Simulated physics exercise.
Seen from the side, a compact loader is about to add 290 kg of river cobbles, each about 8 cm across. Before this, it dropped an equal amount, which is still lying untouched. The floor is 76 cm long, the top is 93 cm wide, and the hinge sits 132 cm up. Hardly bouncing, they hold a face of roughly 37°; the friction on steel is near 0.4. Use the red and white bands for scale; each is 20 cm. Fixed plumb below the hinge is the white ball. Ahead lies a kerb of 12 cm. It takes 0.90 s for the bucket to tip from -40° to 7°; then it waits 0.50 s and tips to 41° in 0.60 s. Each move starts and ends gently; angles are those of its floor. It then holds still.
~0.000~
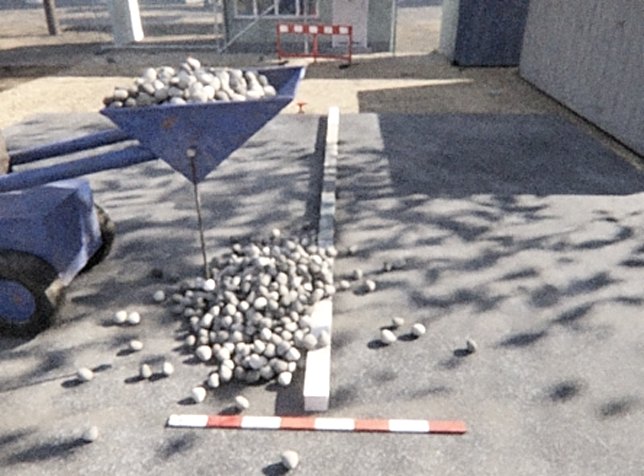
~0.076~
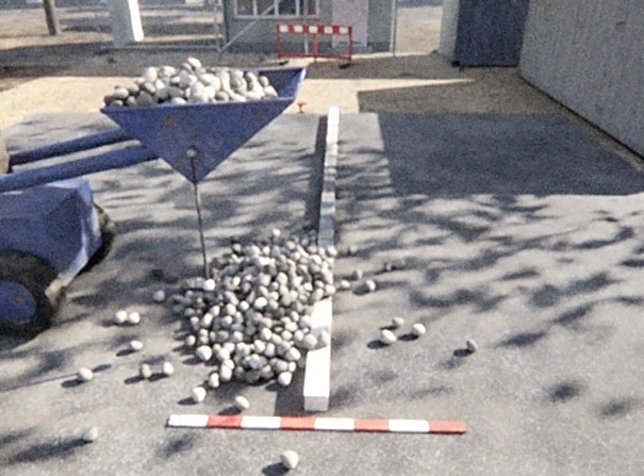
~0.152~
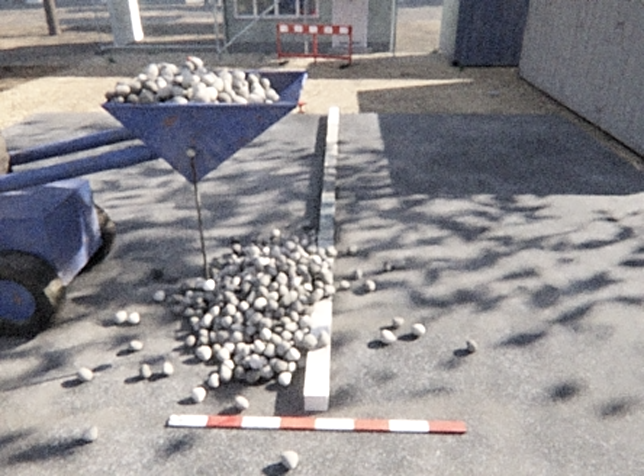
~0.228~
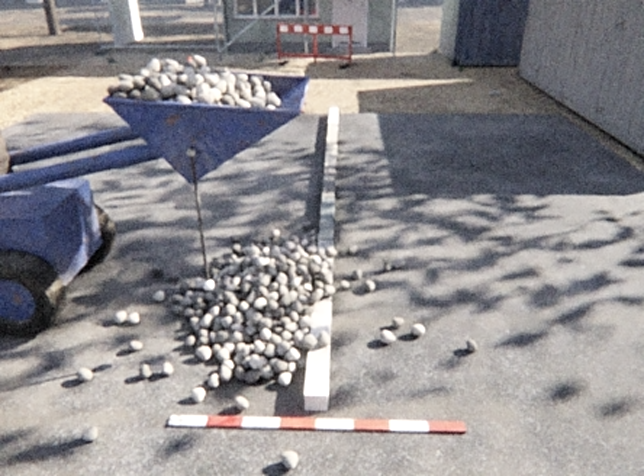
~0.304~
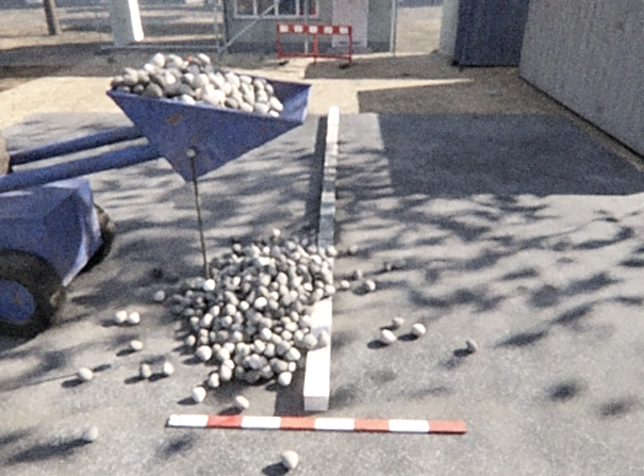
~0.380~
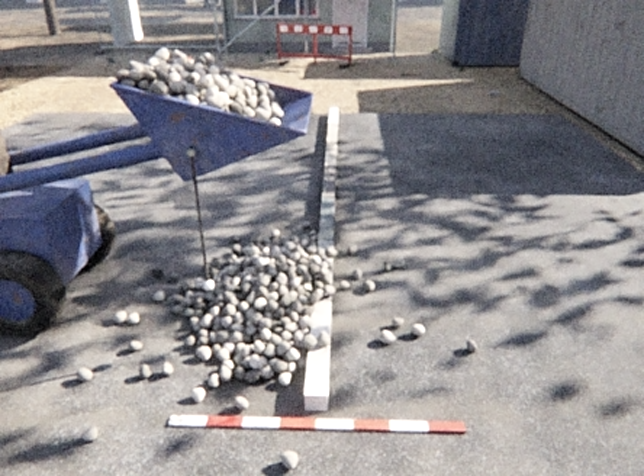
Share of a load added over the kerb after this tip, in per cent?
Some 81 %.
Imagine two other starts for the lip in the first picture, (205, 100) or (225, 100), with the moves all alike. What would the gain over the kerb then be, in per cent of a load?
Close to 15 per cent, followed by close to 25 per cent.
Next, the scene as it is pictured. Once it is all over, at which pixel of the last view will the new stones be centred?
I'd put their centre close to (367, 290).
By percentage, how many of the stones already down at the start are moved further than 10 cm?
Close to 0 in a hundred of them.
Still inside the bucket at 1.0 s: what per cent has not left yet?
Still inside: Some 100 %.
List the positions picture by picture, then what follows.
Lip at (293, 99), floor tilted -40°, highest stones at (192, 74). The earlier load is highest near (274, 277), 24 cm above ground level, 97 % on this side of the kerb, 2 % over the kerb, in the first frame.
The bucket is at -39°, its lip at (294, 101); the top of the load is at (188, 74); the stones move at 0.1 m/s on average, in the second frame.
The bucket is at -36°, its lip at (296, 106); the top of the load is at (190, 73); the stones move at 0.2 m/s on average, in the third frame.
The bucket is at -32°, its lip at (300, 113); the top of the load is at (180, 68); the stones move at 0.2 m/s on average, in the fourth frame.
The bucket is at -28°, its lip at (303, 123); the top of the load is at (174, 63); the stones move at 0.3 m/s on average, in the fifth frame.
The bucket is at -22°, its lip at (305, 134); the top of the load is at (172, 60); the stones move at 0.3 m/s on average, in the sixth frame.
After 0.7 s the floor is at -0°; in per cent of one load, 100 in the bucket, 97 on this side of the kerb, 2 over the kerb; the foremost stones are at (397, 300).
After 1.0 s the floor is at 7°; in per cent of one load, 99 in the bucket, 98 on this side of the kerb, 2 over the kerb; the foremost stones are at (397, 300).
After 2.5 s the floor is at 41°; in per cent of one load, 4 in the bucket, 134 on this side of the kerb, 62 over the kerb; the foremost stones are at (455, 321).
After 4.9 s the floor is at 41°; in per cent of one load, 0 in the bucket, 116 on this side of the kerb, 83 over the kerb; the foremost stones are at (498, 309). Net gain over the kerb, 81.
